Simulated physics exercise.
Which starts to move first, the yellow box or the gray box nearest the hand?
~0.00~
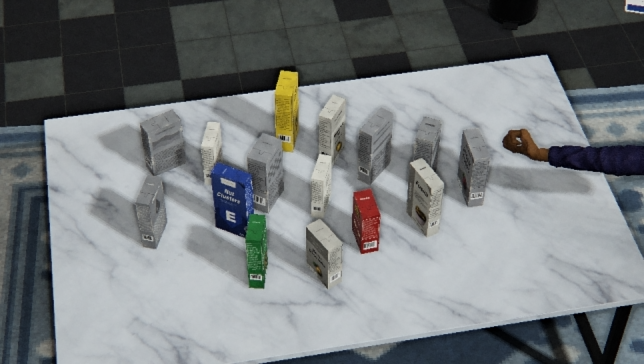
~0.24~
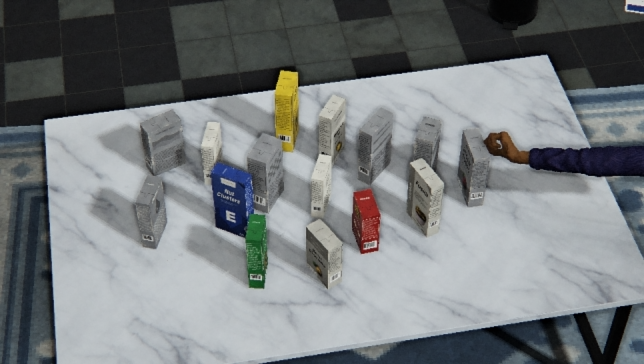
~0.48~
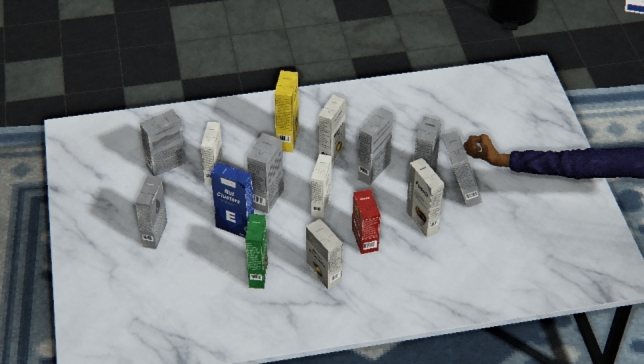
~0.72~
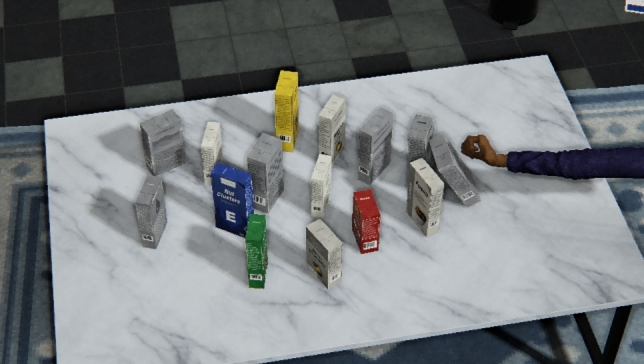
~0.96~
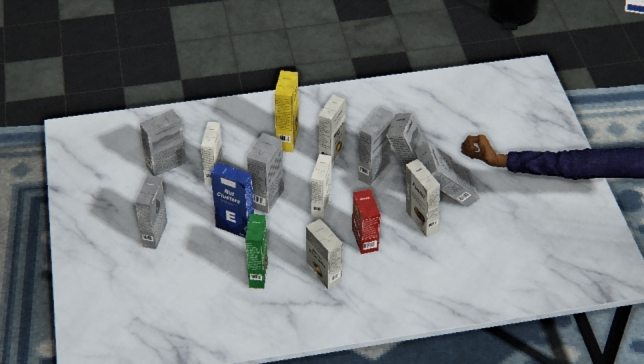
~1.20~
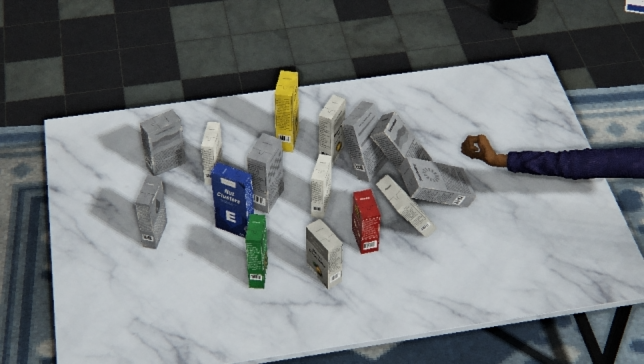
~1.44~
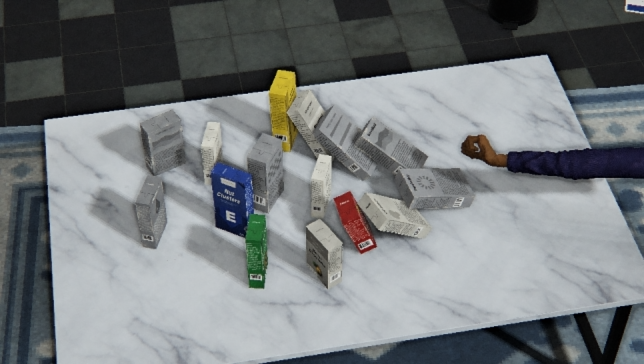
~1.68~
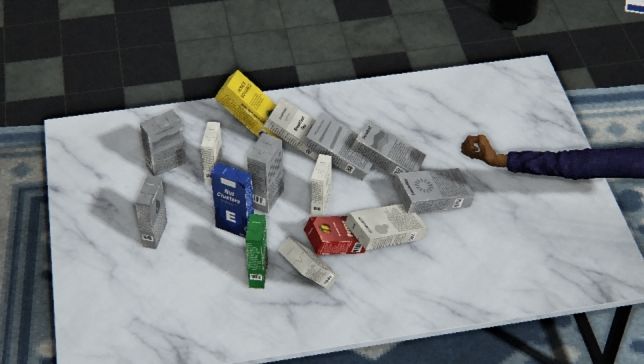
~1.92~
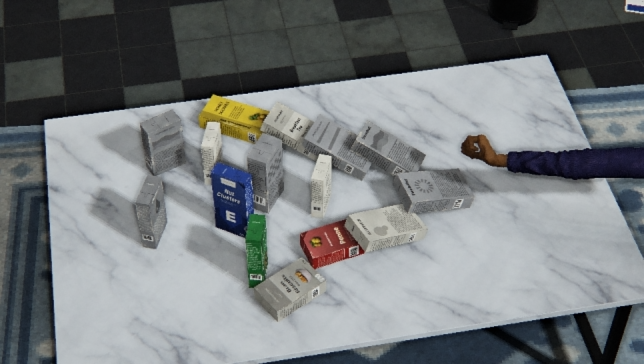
The gray box nearest the hand starts to move first, tipping left when it is pushed. The yellow box begins to tip only later, after several other boxes have already toppled.
